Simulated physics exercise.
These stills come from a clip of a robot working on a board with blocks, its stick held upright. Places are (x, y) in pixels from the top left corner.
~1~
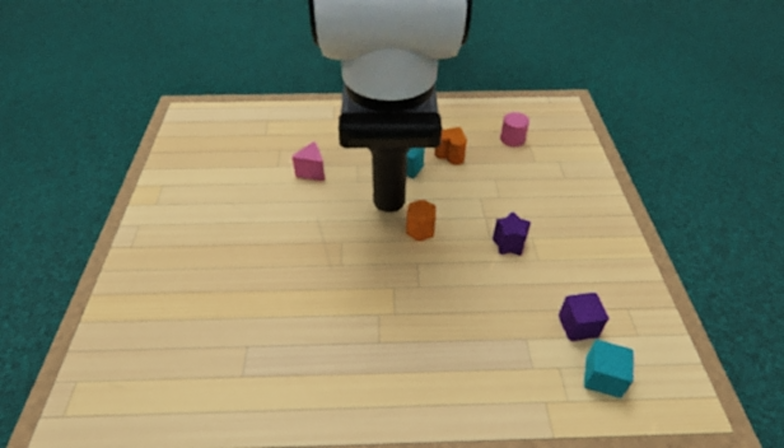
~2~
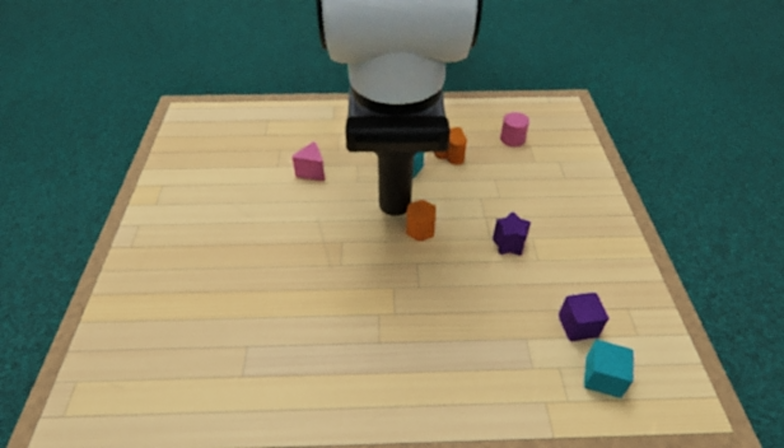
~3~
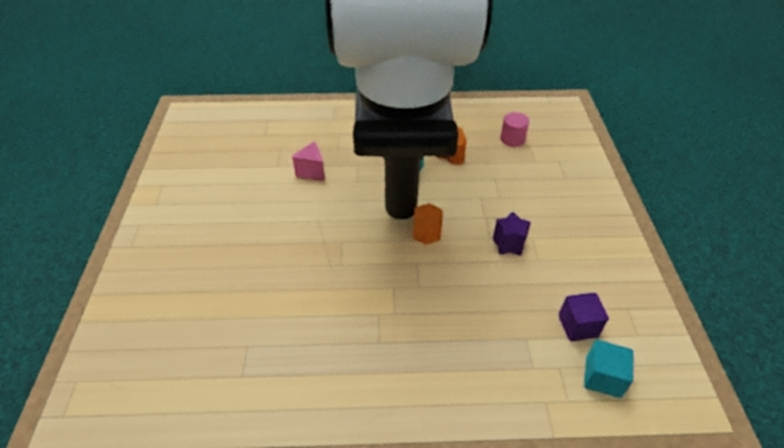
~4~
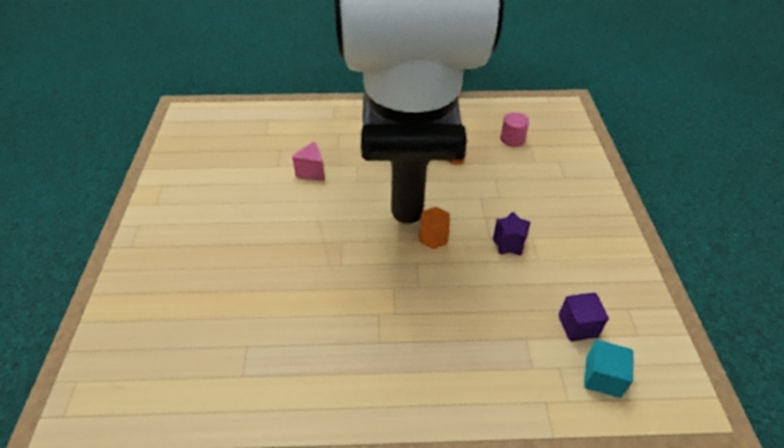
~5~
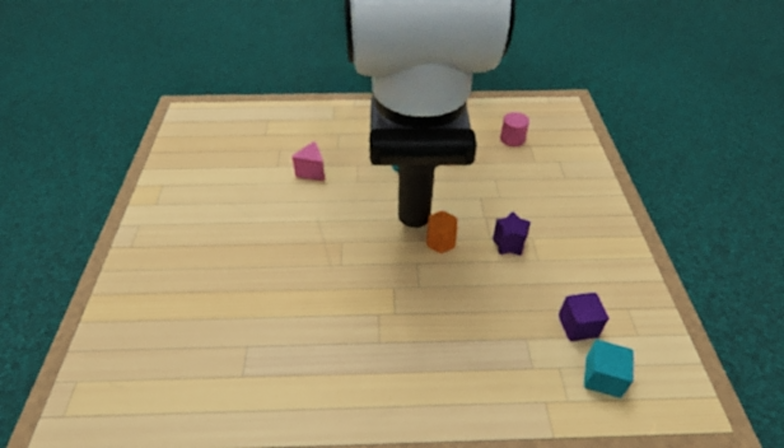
In the video, a robot arm with a black stick moves slightly right over a wooden board of colored blocks, meets the orange hexagonal block, and pushes it a short way right, narrowing its gap with the purple star.
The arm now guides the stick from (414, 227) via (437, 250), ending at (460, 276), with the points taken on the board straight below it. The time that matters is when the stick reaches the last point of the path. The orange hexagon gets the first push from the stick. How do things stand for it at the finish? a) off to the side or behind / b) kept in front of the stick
The one that fits is a, off to the side or behind.
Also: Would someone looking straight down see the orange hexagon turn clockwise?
Short answer: No.
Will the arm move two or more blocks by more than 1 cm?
No, it doesn't check out.
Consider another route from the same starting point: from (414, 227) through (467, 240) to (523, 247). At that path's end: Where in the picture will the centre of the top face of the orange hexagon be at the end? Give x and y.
Its top face will be centred at roughly (506, 251).
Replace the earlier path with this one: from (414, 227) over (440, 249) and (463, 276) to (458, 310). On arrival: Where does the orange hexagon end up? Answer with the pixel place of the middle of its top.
The spot you're after is about (499, 249) in the image.
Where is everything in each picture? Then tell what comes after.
In the first frame, lower end of the stick at (389, 201), tops of blocks, orange hexagon at (422, 210), purple star block at (514, 224).
In the second frame, stick at (395, 205), blocks as before.
In the third frame, stick at (401, 208), orange hexagon at (429, 214).
In the fourth frame, stick at (408, 212), orange hexagon at (436, 217).
In the fifth frame, stick at (414, 216), orange hexagon at (443, 221), purple star block at (514, 224).
The first path, step by step. Halfway along, stick at (439, 240); orange hexagon at (472, 237), turned 45° anticlockwise.
At the end, stick at (461, 265); orange hexagon at (495, 248), turned 115° anticlockwise; purple star block not moved.
